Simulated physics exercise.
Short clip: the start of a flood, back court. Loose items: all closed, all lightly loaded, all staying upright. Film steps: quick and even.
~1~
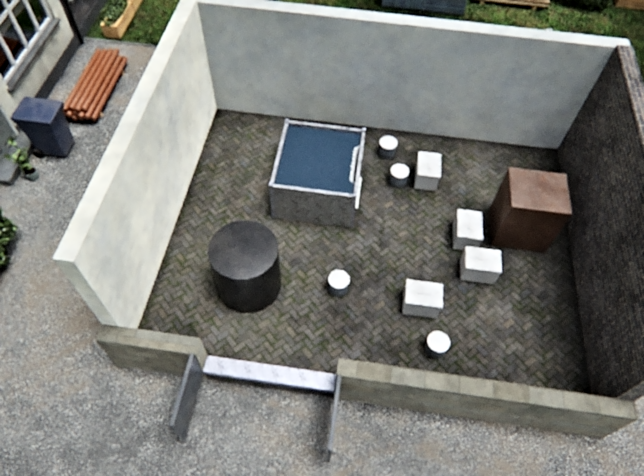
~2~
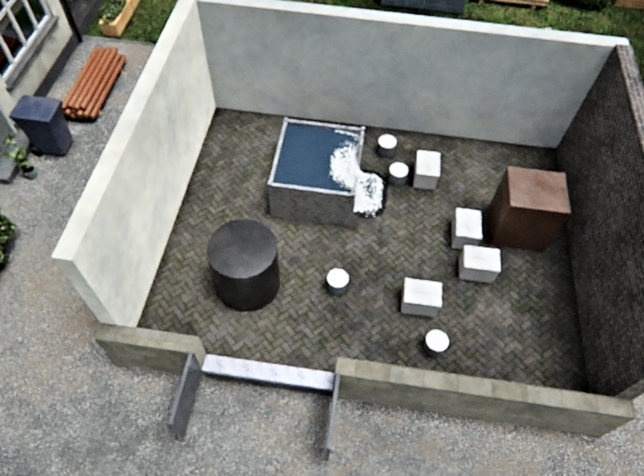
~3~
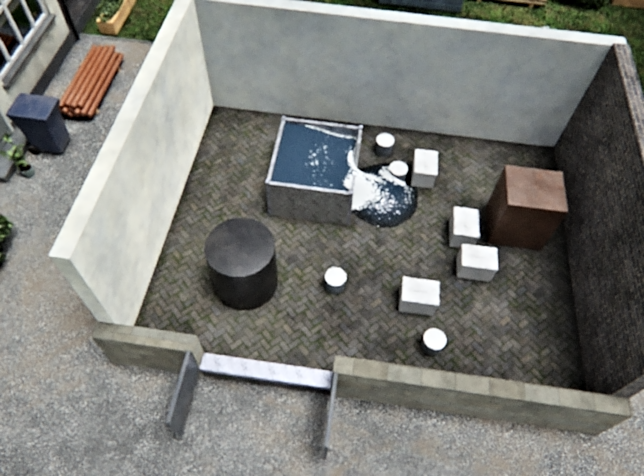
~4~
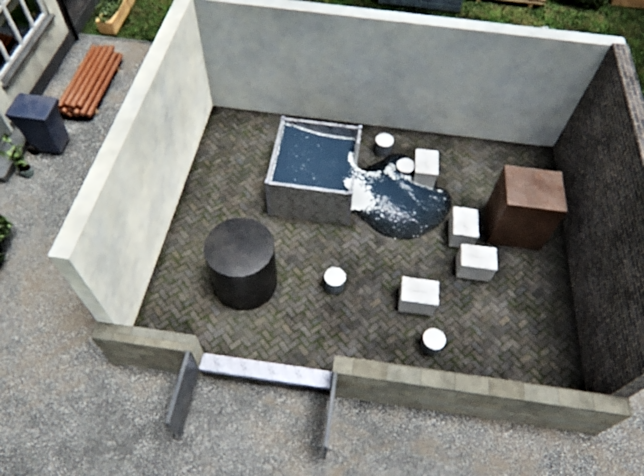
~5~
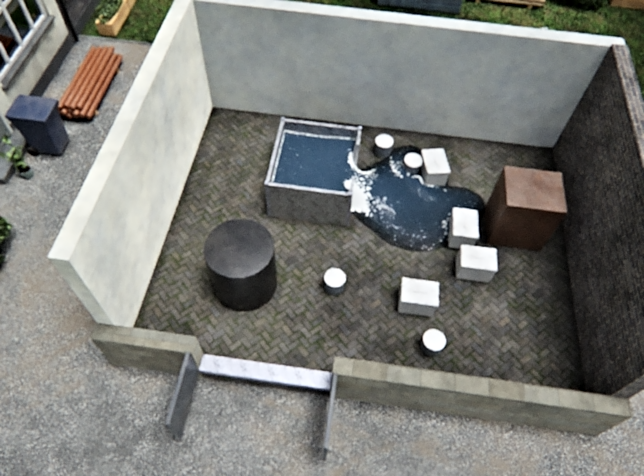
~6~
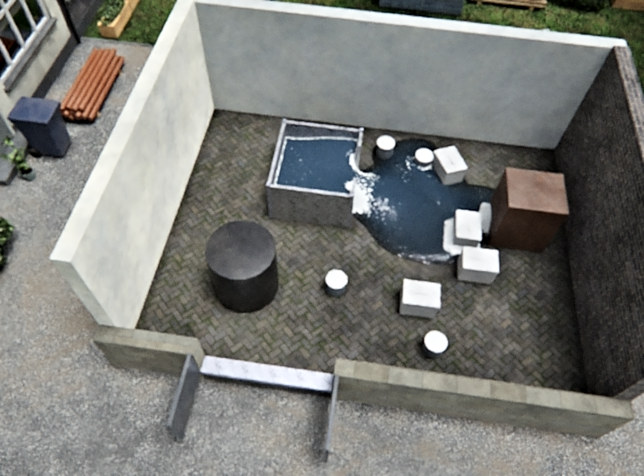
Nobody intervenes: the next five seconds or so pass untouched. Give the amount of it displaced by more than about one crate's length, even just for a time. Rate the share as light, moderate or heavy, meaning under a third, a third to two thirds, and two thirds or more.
Moderate.
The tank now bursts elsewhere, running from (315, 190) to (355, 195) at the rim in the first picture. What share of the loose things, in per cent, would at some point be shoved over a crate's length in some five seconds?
Near 40 in a hundred.
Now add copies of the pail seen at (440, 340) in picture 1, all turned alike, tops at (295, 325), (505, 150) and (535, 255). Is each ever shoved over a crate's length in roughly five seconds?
Outcome per entry: Stays where it is / knocked aside / stays where it is.
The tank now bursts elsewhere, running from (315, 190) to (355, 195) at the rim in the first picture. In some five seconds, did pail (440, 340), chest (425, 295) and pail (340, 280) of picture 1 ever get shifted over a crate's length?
Outcome by item - displaced that far / displaced that far / displaced that far.
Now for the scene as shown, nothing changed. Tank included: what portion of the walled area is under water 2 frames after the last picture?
My answer would be close to 30 per cent.
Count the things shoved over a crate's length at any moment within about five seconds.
The count is 4.
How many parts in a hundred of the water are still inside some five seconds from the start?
Roughly 100 in a hundred.
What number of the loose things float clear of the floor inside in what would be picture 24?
The count is 4.
A moment on, 2 of 8 are well off their spots; 1 afloat.
Next, 4 of 8 are well off their spots; 2 afloat.
Later, 4 of 8 are well off their spots; 4 afloat.
In the end, 4 of 8 are well off their spots, and 4 have been at some point; 4 afloat.
